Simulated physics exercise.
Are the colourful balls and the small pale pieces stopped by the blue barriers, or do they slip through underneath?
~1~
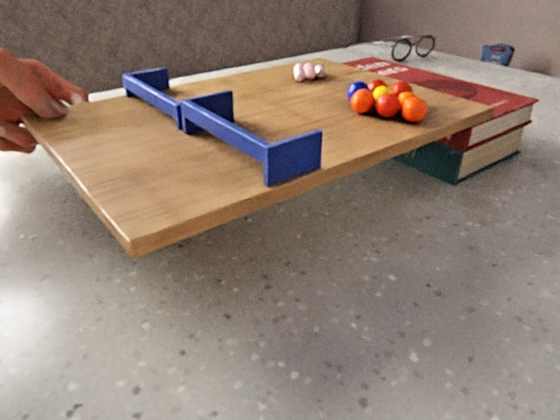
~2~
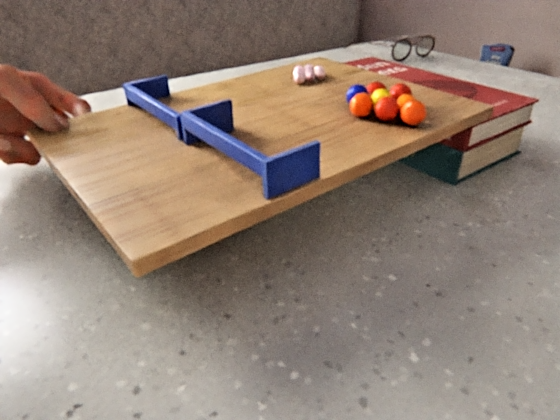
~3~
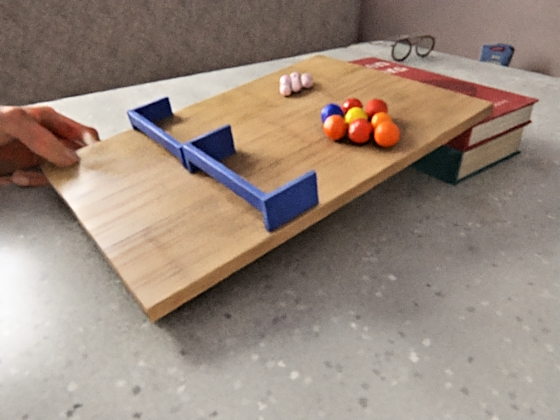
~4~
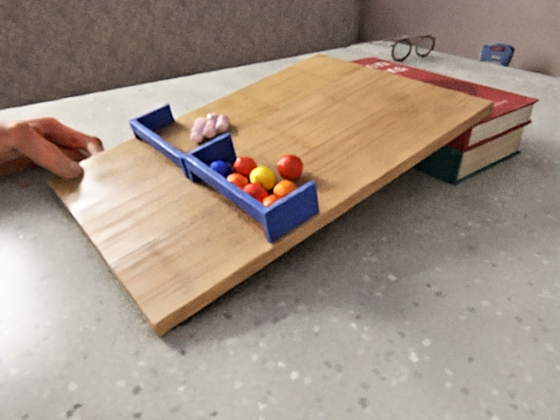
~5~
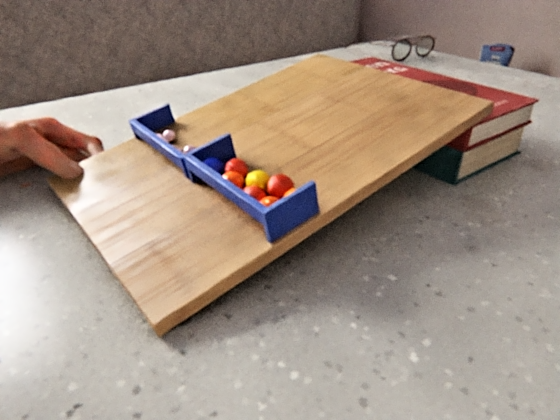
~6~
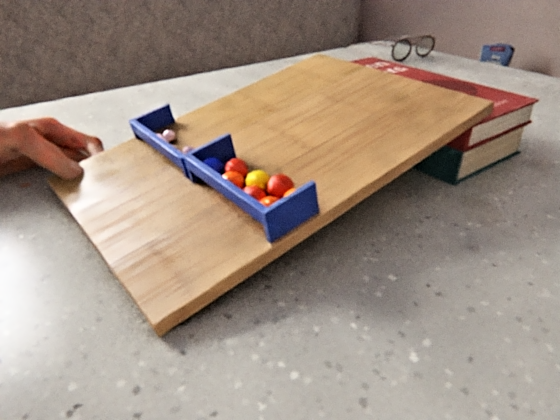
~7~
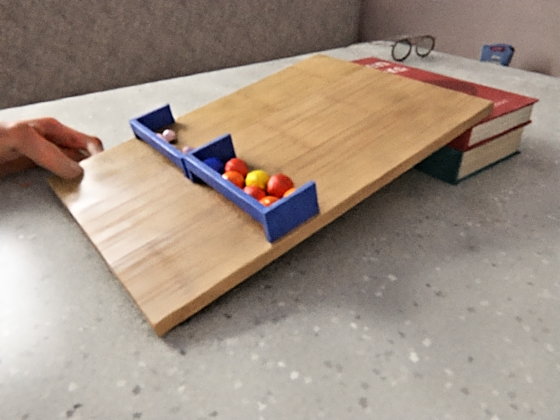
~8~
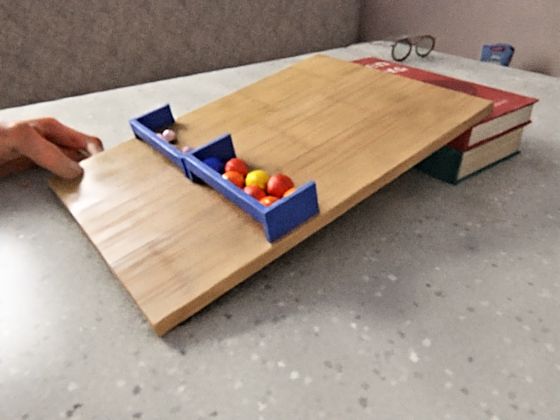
Both groups are stopped by the blue barriers. The colourful balls rest behind the nearer one and the pale pieces behind the farther one.
